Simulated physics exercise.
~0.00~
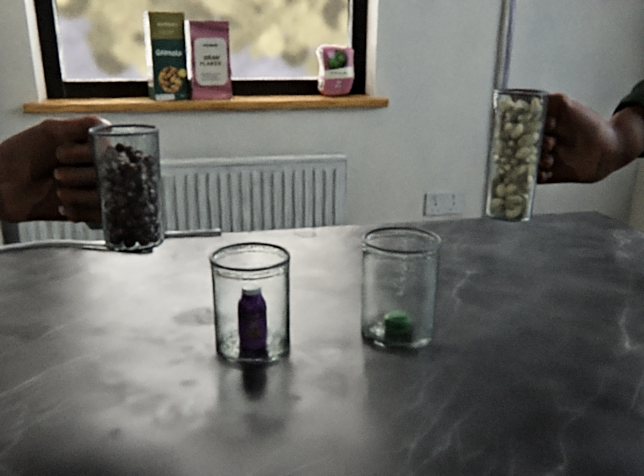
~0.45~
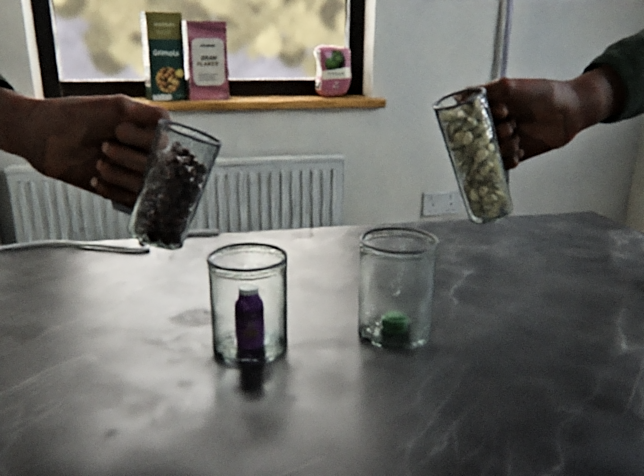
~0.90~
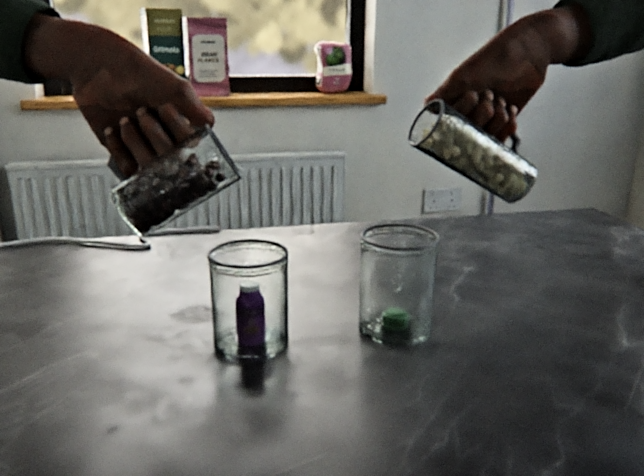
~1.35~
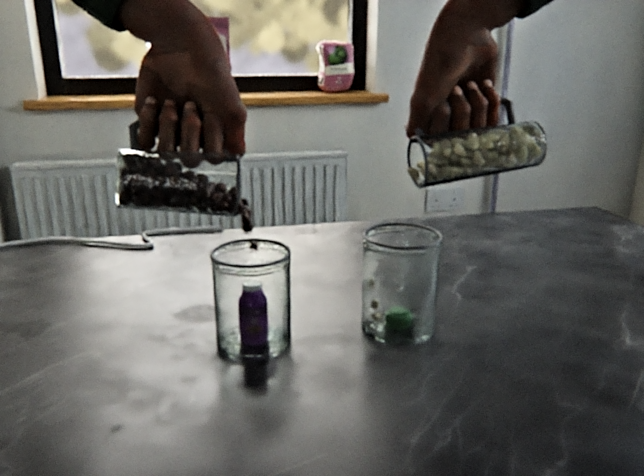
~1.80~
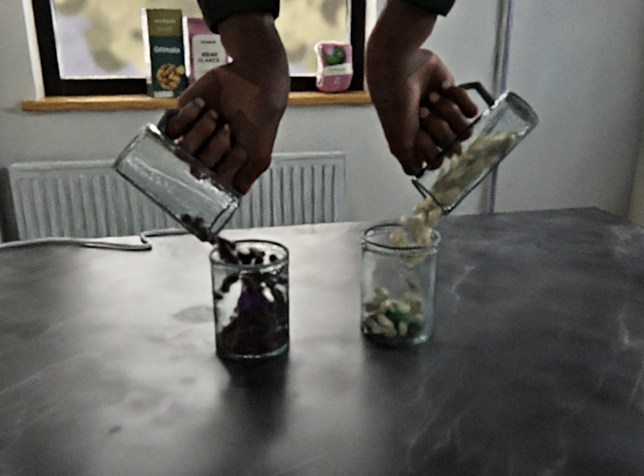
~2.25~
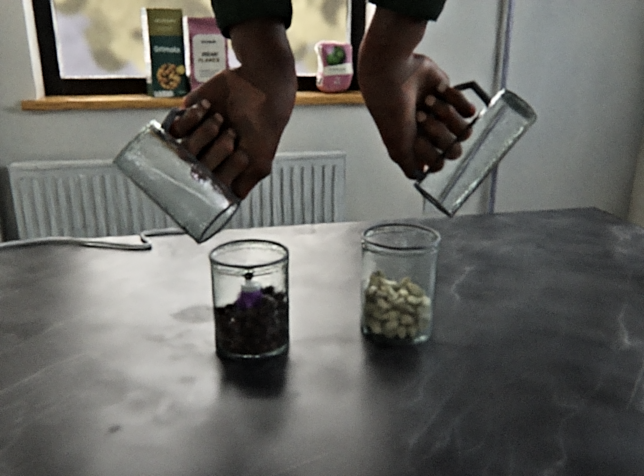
Two hands hold clear glass mugs above a dark marbled table, seen from the front in a slightly swaying view, with a radiator and a windowsill of packets behind. The left mug holds dark brown pieces and the right one pale green pieces. Below stand two clear jars, the left containing a small purple bottle and the right a low green object. The hands move inward and tip the mugs until the pieces tumble into the jars. Both mugs empty, leaving the jars about half full, with the purple bottle's top still showing and the green object buried.
